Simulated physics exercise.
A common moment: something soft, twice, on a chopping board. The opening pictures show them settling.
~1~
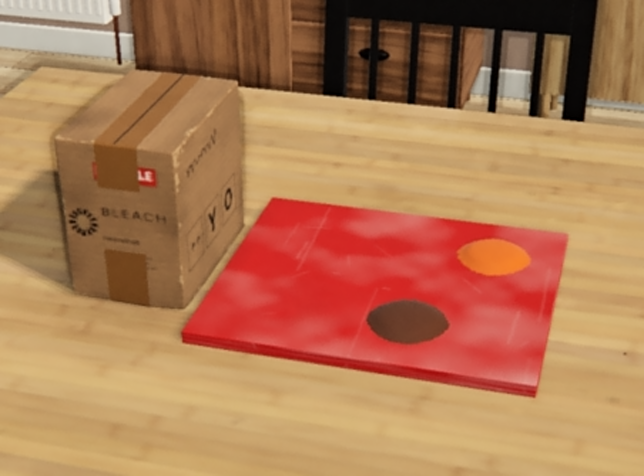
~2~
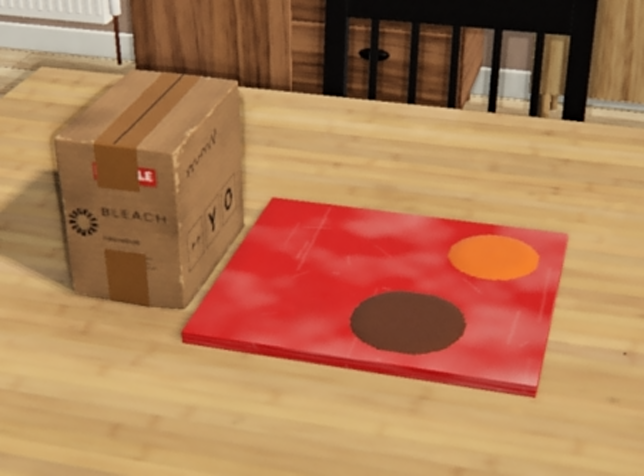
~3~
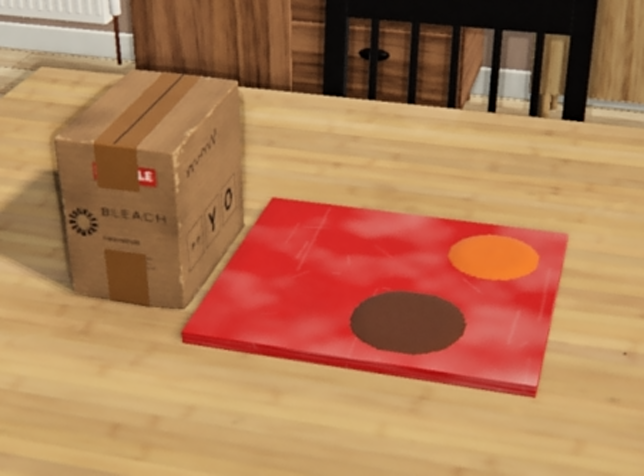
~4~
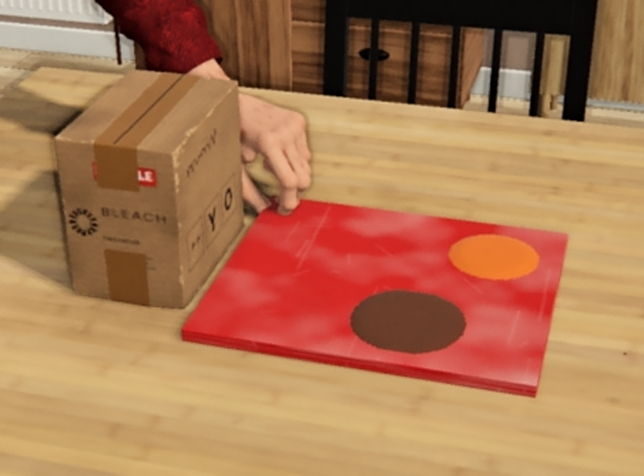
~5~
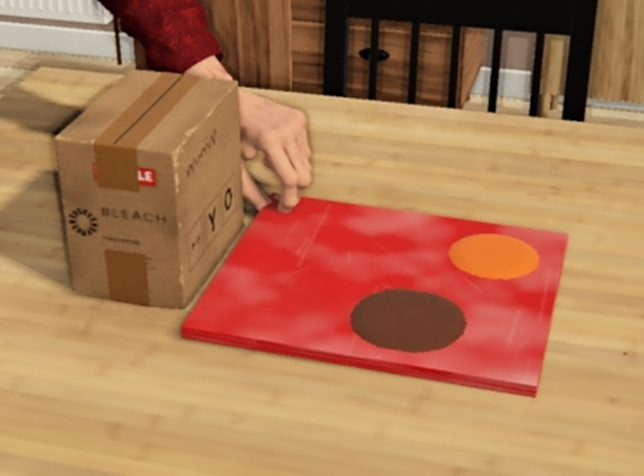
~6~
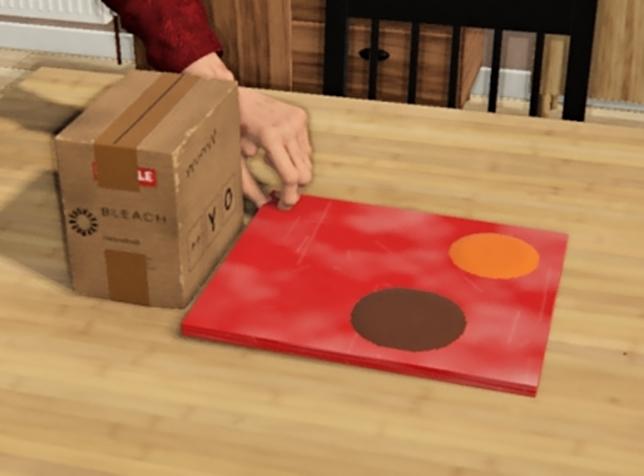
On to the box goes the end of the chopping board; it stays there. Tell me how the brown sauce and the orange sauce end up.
As I see it, brown sauce: Off. Orange sauce: Off.
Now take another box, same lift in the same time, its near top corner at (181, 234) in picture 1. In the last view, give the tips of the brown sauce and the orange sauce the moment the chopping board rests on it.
Near (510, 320) for the first, near (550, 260) for the second.
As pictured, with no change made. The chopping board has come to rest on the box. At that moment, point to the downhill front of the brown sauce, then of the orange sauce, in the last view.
Roughly (553, 341), roughly (568, 265).
Next, slope about 35°; the brown sauce is dripping off the low end; the orange sauce is dripping off the low end.
After that, the brown sauce is dripping off the low end; the orange sauce is dripping off the low end.
Finally, slope about 35°; the brown sauce is dripping off the low end; the orange sauce is dripping off the low end.
